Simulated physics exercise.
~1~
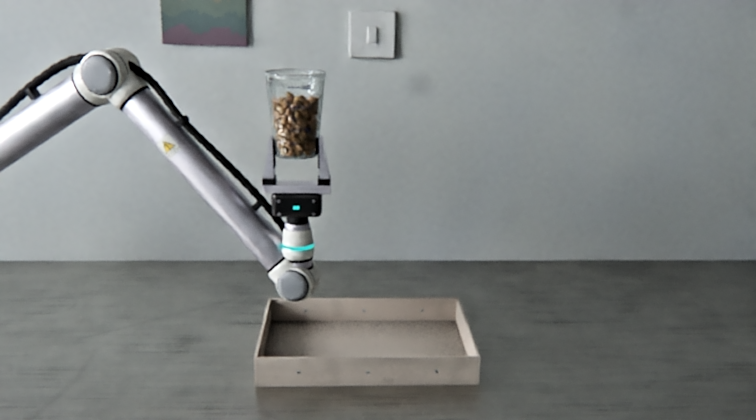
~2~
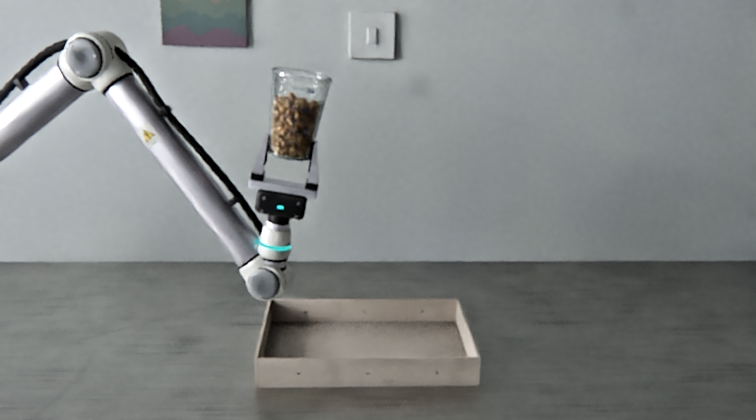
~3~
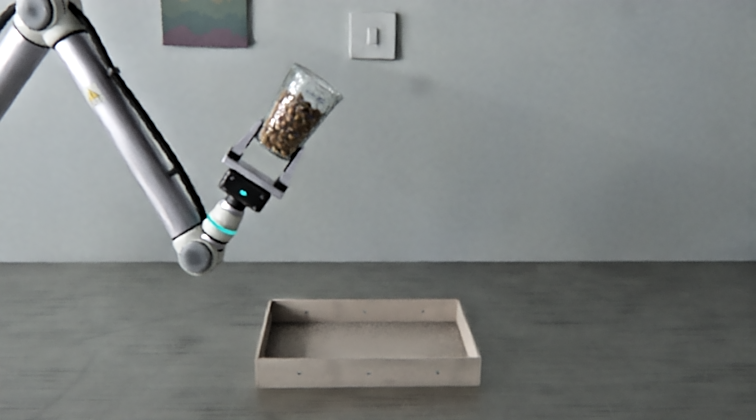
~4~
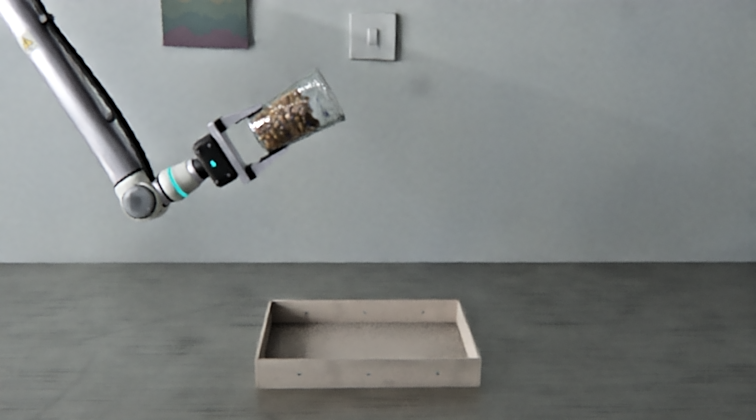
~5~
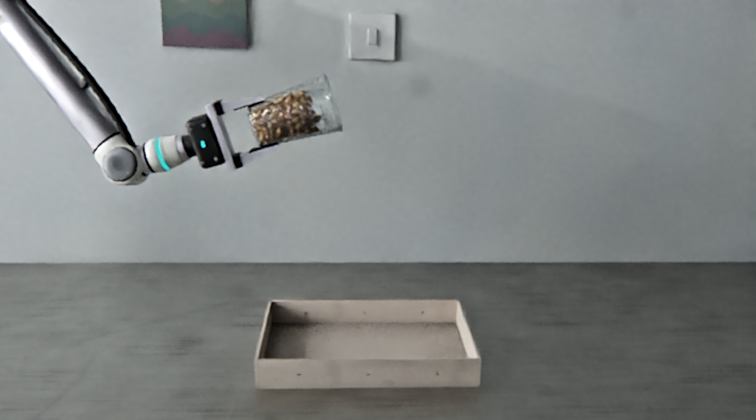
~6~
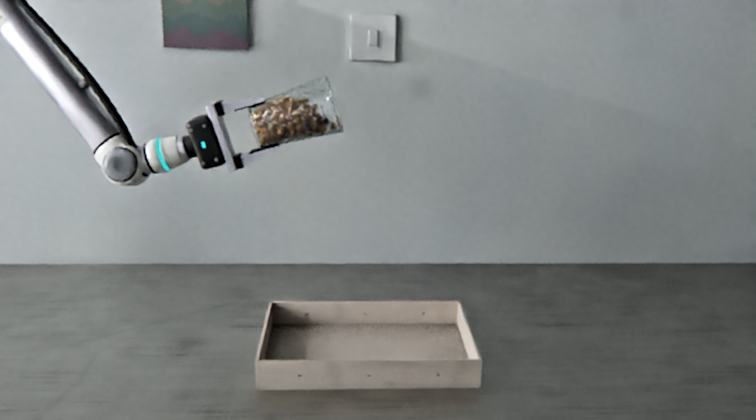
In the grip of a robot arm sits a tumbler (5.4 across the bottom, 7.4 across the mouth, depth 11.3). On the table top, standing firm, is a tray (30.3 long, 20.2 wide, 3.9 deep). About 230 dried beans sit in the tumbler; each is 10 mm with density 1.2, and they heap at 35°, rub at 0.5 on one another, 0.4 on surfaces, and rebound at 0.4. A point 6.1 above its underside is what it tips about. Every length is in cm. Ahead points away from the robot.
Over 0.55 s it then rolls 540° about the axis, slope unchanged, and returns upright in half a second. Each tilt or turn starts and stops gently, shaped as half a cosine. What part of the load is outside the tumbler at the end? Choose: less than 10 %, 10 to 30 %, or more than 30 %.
Less than 10 %.
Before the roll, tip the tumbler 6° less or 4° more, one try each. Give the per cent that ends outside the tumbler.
Estimates: Close to 0 % and 5 %.
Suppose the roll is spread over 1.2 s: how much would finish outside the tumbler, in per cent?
It would then come to about 10 per cent.
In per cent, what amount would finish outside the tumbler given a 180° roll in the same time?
It would be near 0 per cent.
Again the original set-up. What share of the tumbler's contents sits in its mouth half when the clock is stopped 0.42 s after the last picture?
Looks like around 35 per cent to me.
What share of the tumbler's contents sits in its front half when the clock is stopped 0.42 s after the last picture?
Some 45 per cent.
Then, 0.42 s after the last picture, tipped 73°, highest piece 40 above the table; 228 in the tumbler, 2 in flight or on a rim.
Then, 0.84 s after the last picture, tipped 27°, highest piece 39 above the table; 226 in the tumbler, 4 in the tray.
Then, 1.25 s after the last picture, upright, highest piece 40 above the table; 226 in the tumbler, 4 in the tray.
Then, 1.95 s after the last picture, upright, highest piece 40 above the table; 226 in the tumbler, 4 in the tray.
Final count, 226 in the tumbler, 4 in the tray. That is 2 % outside the tumbler.
